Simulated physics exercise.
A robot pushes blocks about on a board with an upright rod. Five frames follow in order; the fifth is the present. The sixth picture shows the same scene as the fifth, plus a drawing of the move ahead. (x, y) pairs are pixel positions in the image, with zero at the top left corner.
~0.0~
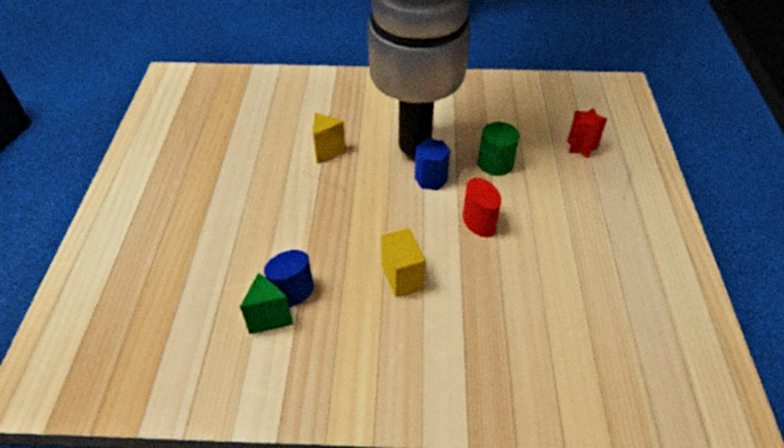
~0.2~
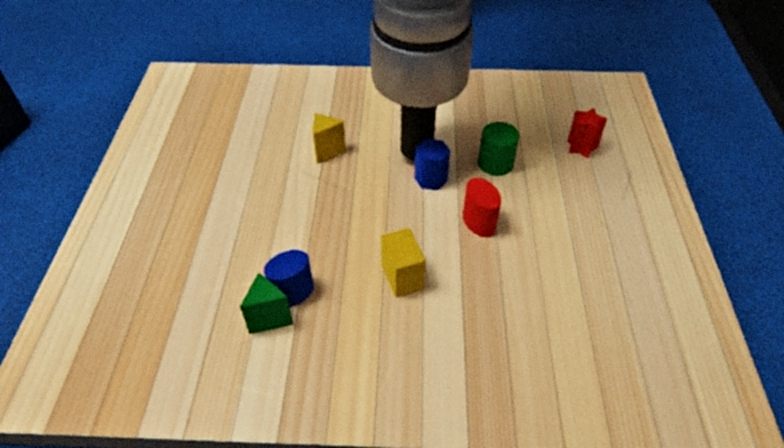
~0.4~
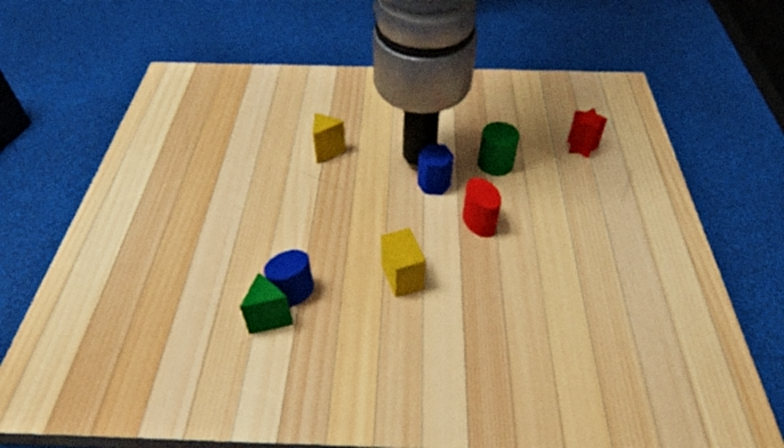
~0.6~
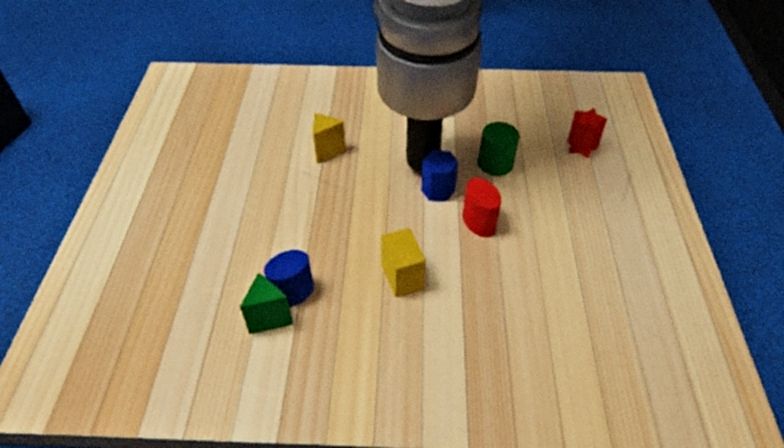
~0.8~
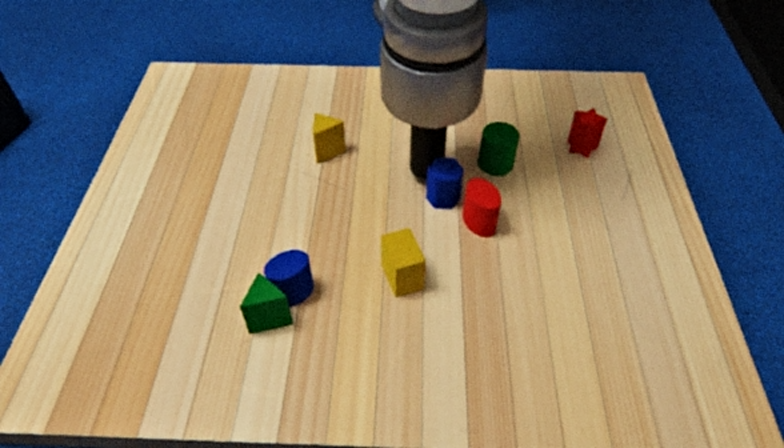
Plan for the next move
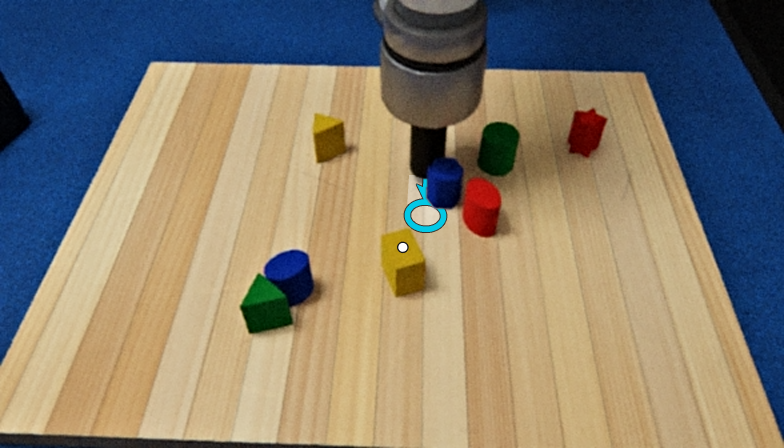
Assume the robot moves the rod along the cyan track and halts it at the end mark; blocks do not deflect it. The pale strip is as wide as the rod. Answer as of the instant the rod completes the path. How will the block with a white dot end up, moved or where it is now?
By the last moment of the path, the block with a white dot has stayed put.
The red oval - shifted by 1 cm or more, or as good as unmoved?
At the moment the path ends, the red oval no longer stands where it did.
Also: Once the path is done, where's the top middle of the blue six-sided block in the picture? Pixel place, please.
Around pixel (464, 193).
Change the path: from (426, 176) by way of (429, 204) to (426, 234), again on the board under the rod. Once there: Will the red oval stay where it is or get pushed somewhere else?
By the time the path is finished, it has moved at least a centimetre.
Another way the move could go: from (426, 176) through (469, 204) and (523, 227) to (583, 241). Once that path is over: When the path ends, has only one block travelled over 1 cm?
In short: No.
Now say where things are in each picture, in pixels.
In the first frame, rod's lower end (415, 145); yellow rectangle (403, 247); blue six-sided block (433, 149); red oval (484, 192).
In the second frame, rod (417, 149); blocks still.
In the third frame, rod (420, 154); blue six-sided block (436, 154).
In the fourth frame, rod (423, 160); blue six-sided block (440, 160).
In the fifth frame, rod (427, 168); yellow rectangle (403, 247); blue six-sided block (446, 168); red oval (484, 192).
Drawn move, straight from (426, 176) to (425, 215); the dot is on the yellow rectangle.
The first path, step by step. Halfway along, rod (426, 187); blue six-sided block (454, 182), turned 40° anticlockwise; red oval (489, 194).
At the end, rod (426, 207); yellow rectangle still; blue six-sided block (464, 193), turned 95° anticlockwise; red oval (496, 195), turned 15° clockwise.
